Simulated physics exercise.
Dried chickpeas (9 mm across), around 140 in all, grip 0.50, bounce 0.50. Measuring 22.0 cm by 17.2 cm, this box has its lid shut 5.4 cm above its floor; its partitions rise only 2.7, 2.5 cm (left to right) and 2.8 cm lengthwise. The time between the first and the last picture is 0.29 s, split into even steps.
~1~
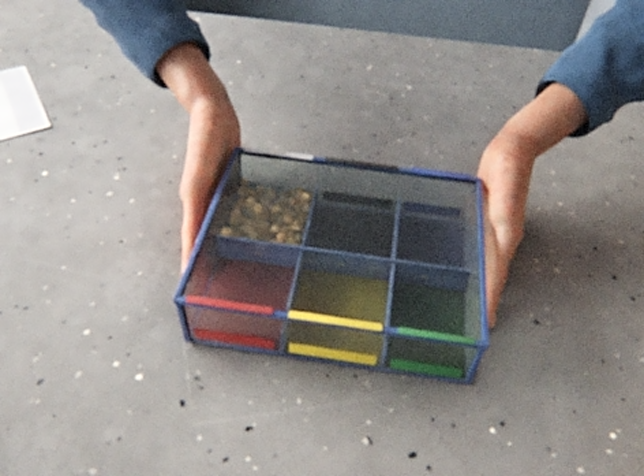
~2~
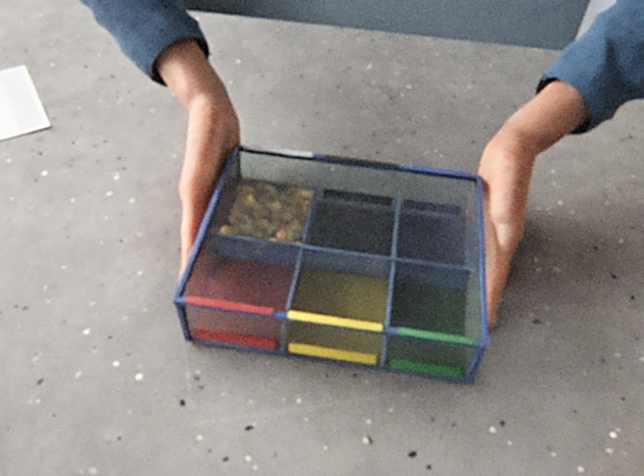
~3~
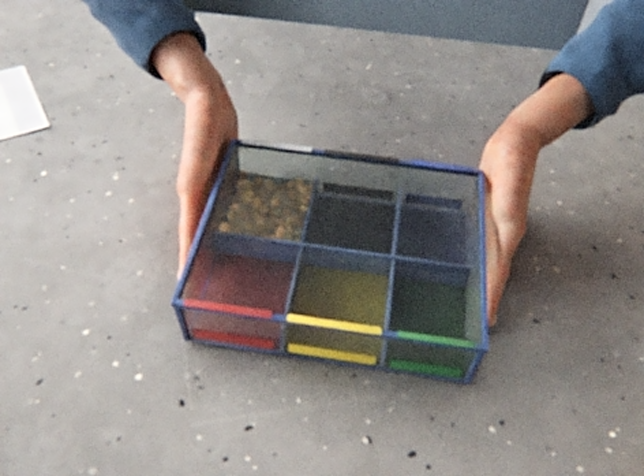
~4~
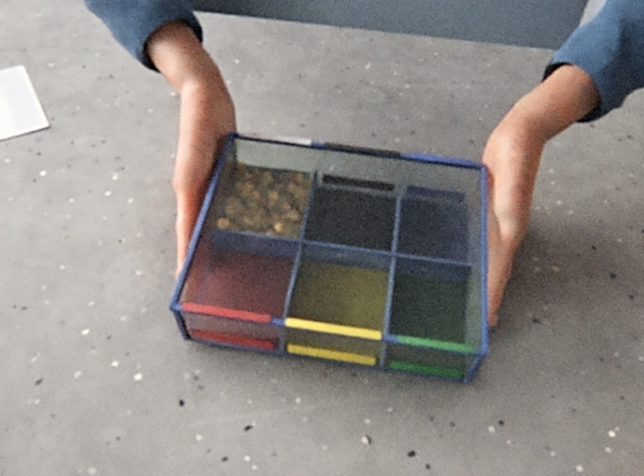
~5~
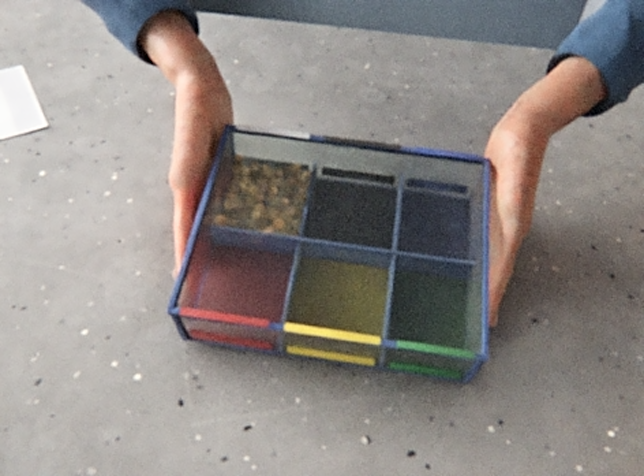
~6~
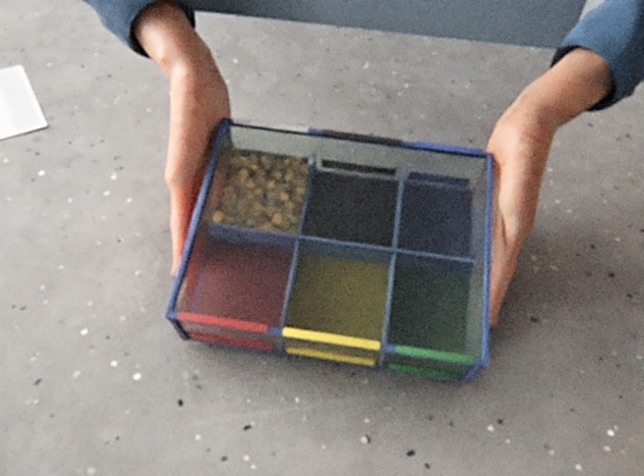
At first, two hands hold a clear-lidded, blue-edged box level on a speckled gray surface, with dried chickpeas gathered in its back left compartment. The hands then gradually tilt the box toward the front, its right front corner lowest, while the chickpeas remain in the same compartment, shifting only slightly.
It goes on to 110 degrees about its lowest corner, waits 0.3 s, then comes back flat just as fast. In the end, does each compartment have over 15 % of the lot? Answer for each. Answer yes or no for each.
Red: Yes, blue: No, green: No, yellow: Yes, white: No, black: No.
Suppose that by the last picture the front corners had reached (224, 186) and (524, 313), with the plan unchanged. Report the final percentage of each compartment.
It comes out as red at 0 percent, blue at 85 percent, green at 0 percent, yellow at 0 percent, white at 0 percent and black at 15 percent.
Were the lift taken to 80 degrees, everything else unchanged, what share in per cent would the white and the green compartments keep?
In per cent, white 75 and green 0.
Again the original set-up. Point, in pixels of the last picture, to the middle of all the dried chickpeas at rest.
Close to pixel (256, 324).
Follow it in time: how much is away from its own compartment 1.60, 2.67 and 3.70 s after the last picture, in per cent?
Estimates: 95 / 100 / 100.
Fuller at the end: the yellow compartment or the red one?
The red compartment ends up with more.
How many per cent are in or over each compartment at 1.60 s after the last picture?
You'd see red at 70, blue at 0, green at 0, yellow at 20, white at 5 and black at 0 per cent.
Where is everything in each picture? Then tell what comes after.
In the first picture, box tilt 0 degrees, front corners at (180, 298) and (482, 343); white 100 %.
In the second picture, box tilt 1 degrees, front corners at (180, 299) and (482, 343).
In the third picture, box tilt 4 degrees, front corners at (178, 301) and (482, 346), lowest corner right front.
In the fourth picture, box tilt 8 degrees, front corners at (176, 305) and (482, 351), lowest corner right front.
In the fifth picture, box tilt 11 degrees, front corners at (174, 309) and (482, 356), lowest corner right front.
In the sixth picture, box tilt 15 degrees, front corners at (172, 313) and (482, 360), lowest corner right front; white 100 %.
Then, 1.60 s after the last picture, tilt 110 degrees; red 70 %, yellow 20 %, white 5 %.
Then, 2.67 s after the last picture, tilt 55 degrees; red 70 %, yellow 30 %.
Then, 3.70 s after the last picture, tilt 0 degrees; red 70 %, yellow 30 %.
In the end, red 70 %, blue 0 %, green 0 %, yellow 30 %, white 0 %, black 0 %.
